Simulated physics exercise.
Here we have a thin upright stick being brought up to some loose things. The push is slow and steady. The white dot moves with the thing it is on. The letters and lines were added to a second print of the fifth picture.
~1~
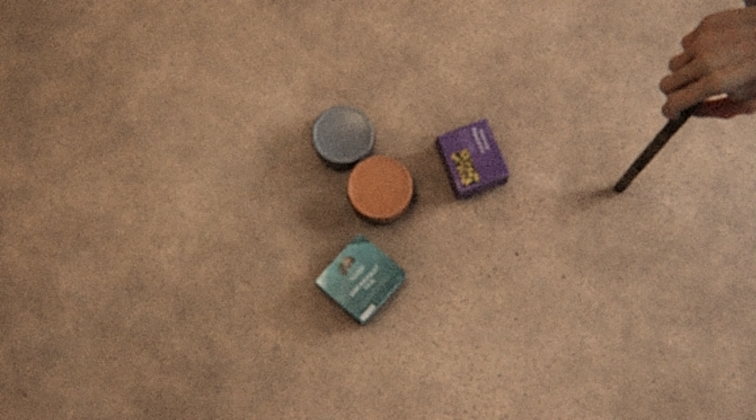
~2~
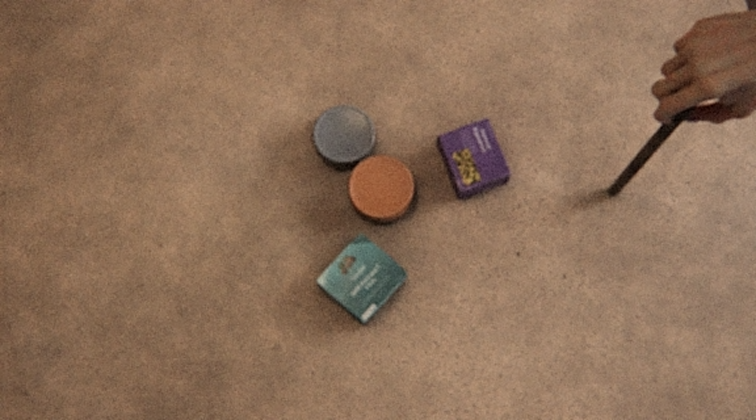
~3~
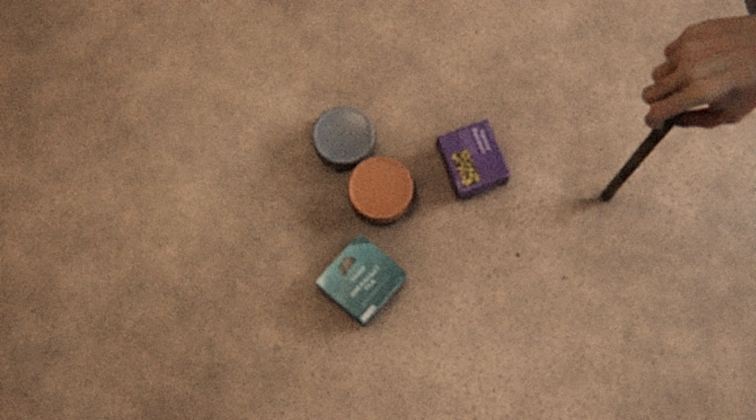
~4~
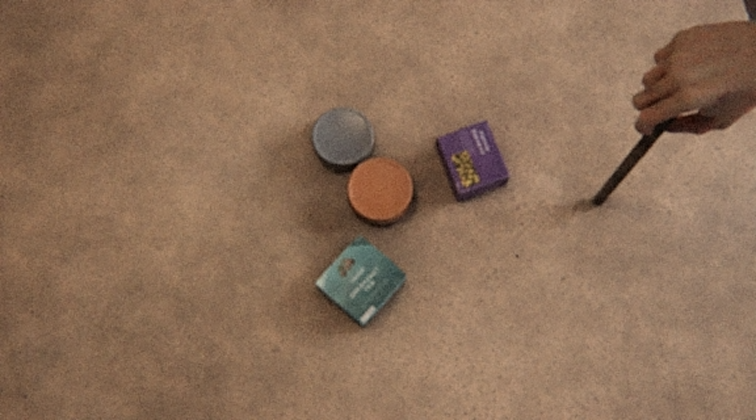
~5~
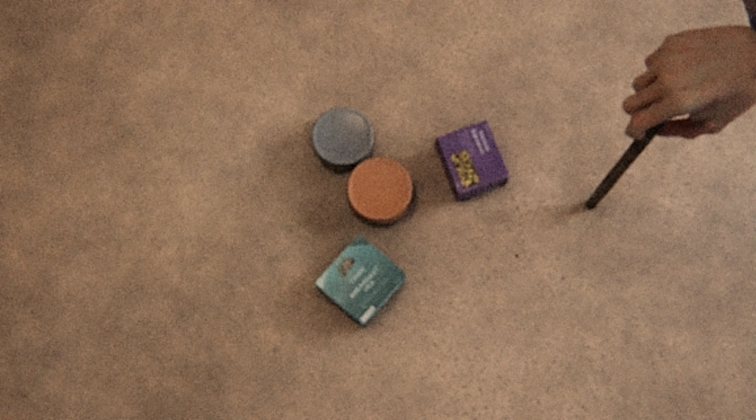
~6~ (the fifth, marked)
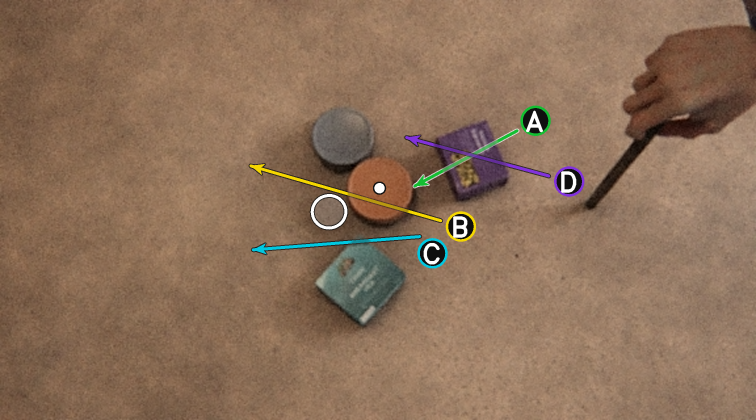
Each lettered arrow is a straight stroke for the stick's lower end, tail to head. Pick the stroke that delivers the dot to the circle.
Take A.
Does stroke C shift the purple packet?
No.
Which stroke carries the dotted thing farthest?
That is B.
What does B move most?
The orange tub.
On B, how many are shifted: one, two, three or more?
It moves two.
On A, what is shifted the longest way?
The purple packet.
On the marked copy, A from (517, 131) to (415, 186); B from (441, 221) to (251, 166); C from (420, 237) to (253, 250); D from (549, 176) to (407, 138); the ring at (329, 211); the white dot at (380, 188).
With A. Early on, foot of the stick (480, 151); orange tub (380, 193); purple packet (459, 171).
Further on, foot of the stick (442, 172); orange tub (358, 205); purple packet (421, 192).
At the end, foot of the stick (415, 187); orange tub (328, 215); purple packet (389, 204); the dot on the orange tub is in the ring.
As for the rest, B leaves the dotted thing at (245, 127); C leaves the dotted thing at (380, 193); D leaves the dotted thing at (359, 209).
